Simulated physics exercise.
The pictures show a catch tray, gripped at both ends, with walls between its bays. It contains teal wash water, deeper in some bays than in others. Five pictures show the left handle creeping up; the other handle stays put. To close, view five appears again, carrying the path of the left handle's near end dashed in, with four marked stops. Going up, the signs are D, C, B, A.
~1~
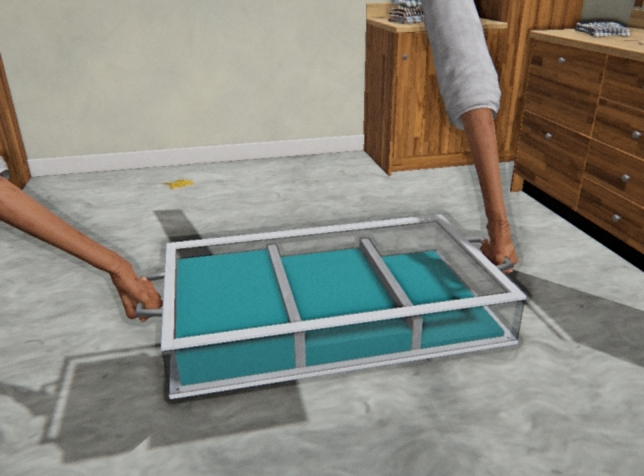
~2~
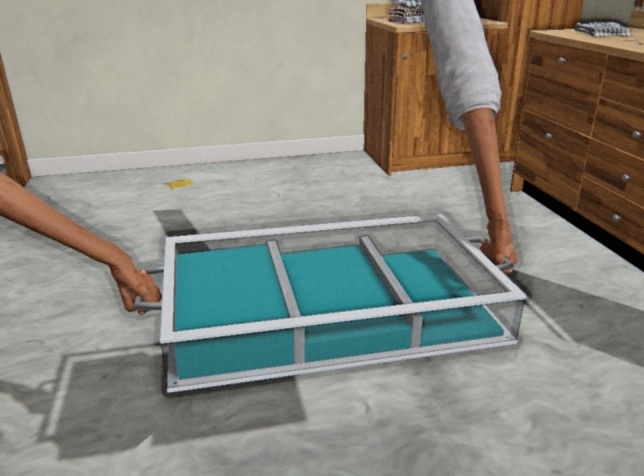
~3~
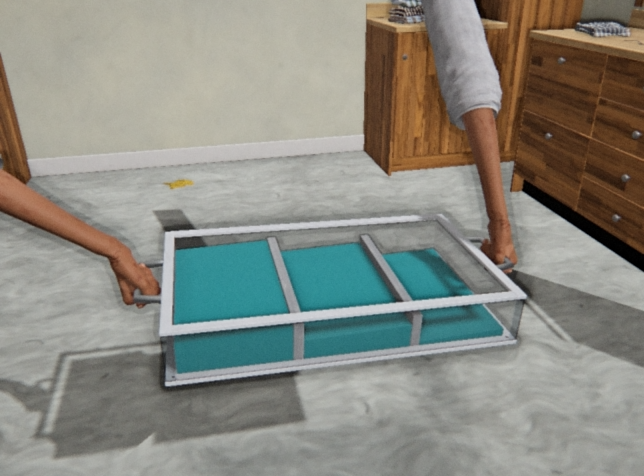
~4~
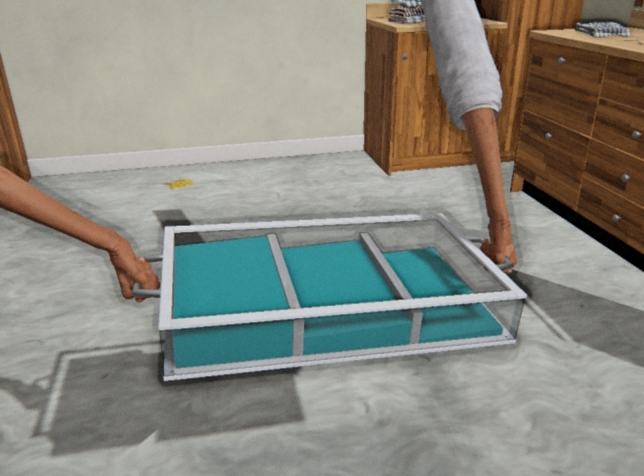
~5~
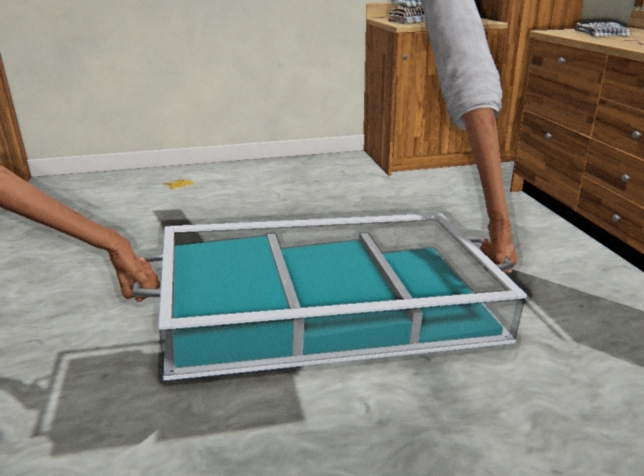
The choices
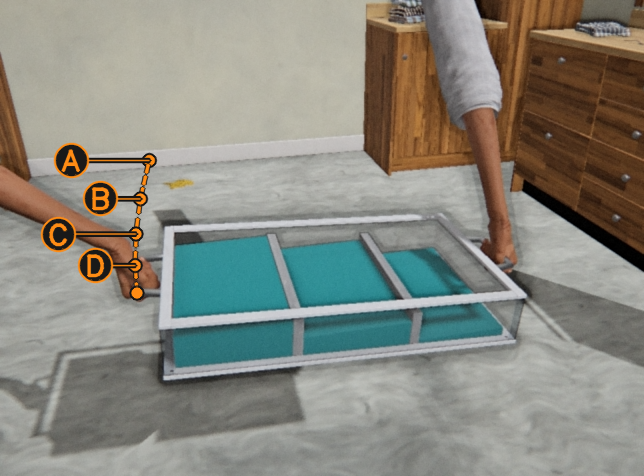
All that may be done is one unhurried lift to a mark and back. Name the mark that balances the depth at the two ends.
B.
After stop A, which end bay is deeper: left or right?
The right end bay.
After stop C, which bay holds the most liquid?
The left bay.
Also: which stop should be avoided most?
That would be D.
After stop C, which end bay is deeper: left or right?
The left one.
In orange, A at (149, 160); B at (140, 198); C at (136, 234); D at (135, 265).
If A is chosen, the right end bay stands much deeper than the other; about 2 % goes over the rim.
If B is chosen, the two end bays stand about equally deep; nothing spills.
If C is chosen, the left end bay stands much deeper than the other; nothing spills.
If D is chosen, the left end bay stands much deeper than the other; nothing spills.
